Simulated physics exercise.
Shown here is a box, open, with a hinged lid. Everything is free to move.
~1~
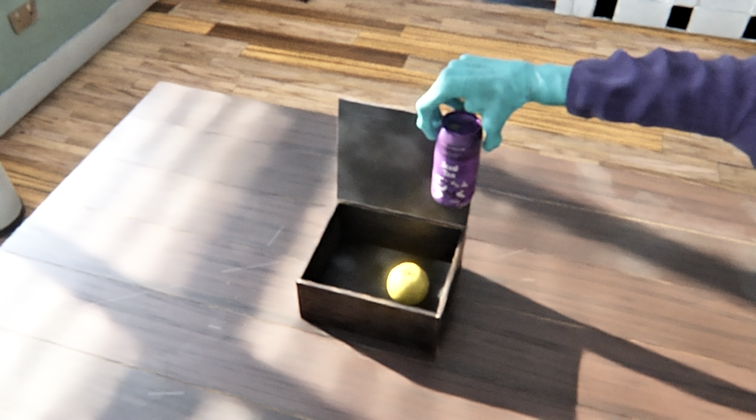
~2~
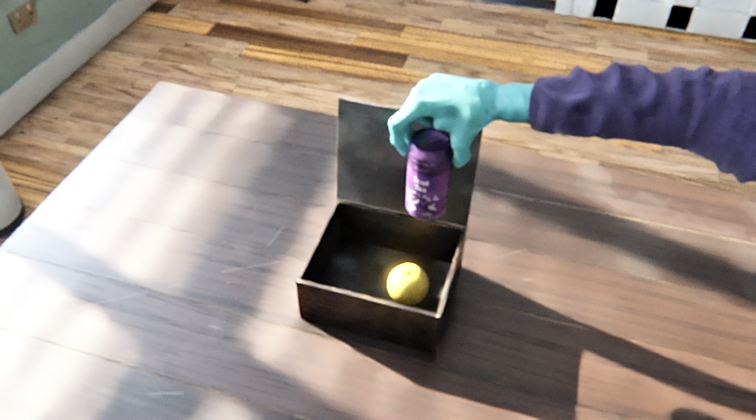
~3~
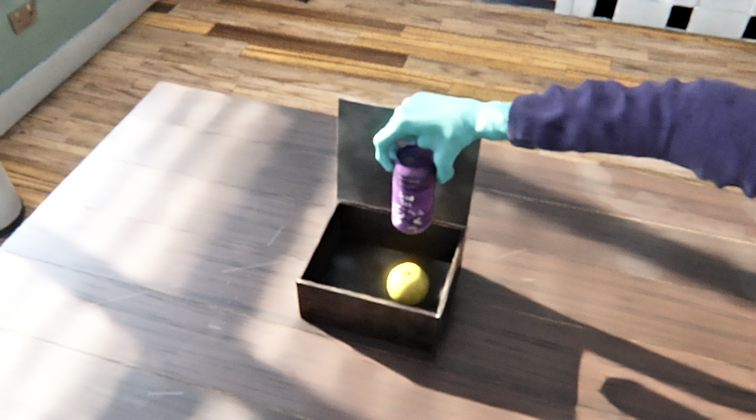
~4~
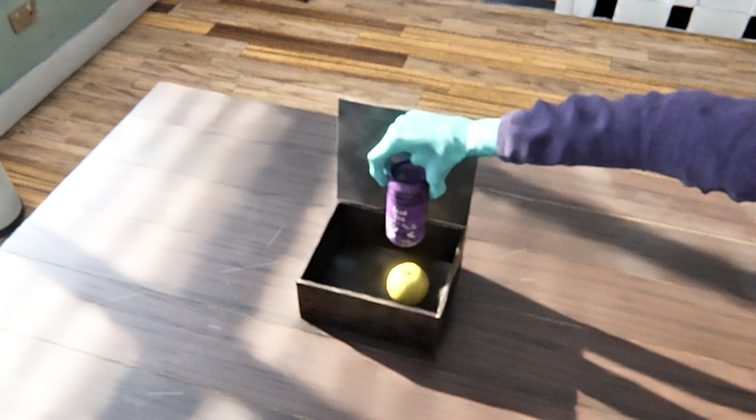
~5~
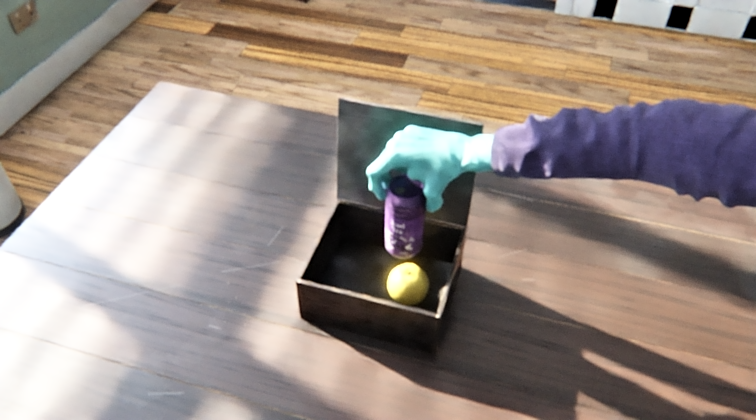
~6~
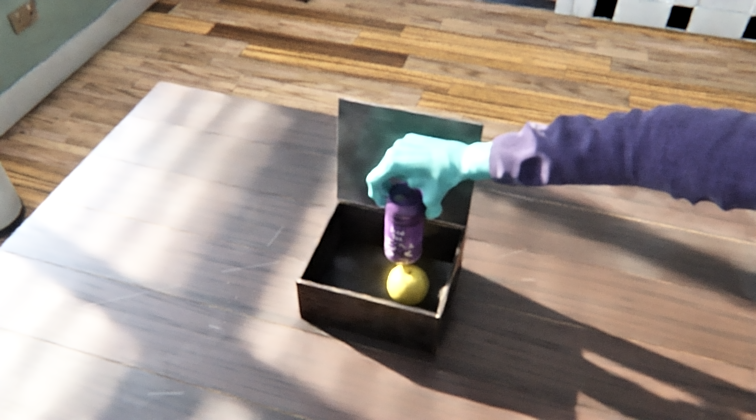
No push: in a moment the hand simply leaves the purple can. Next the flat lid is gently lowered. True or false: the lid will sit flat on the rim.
True.
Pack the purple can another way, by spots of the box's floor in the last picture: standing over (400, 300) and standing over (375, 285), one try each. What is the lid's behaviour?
Shut, then open.
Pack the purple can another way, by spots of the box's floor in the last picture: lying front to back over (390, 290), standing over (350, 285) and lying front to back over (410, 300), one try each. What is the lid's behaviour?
First - shut down; second - not shut; third - shut down.
Then, 0.90 s on from there, lid starting down; purple can on its side near (376, 262); yellow apple shifted about its own width.
Then, 1.80 s on from there, lid 46° above the rim; purple can on its side near (376, 262); yellow apple shifted a little.
In the end, lid shut; toppled in the box, purple can; yellow apple unmoved. At the end, from the last picture's camera, purple can near (376, 262).
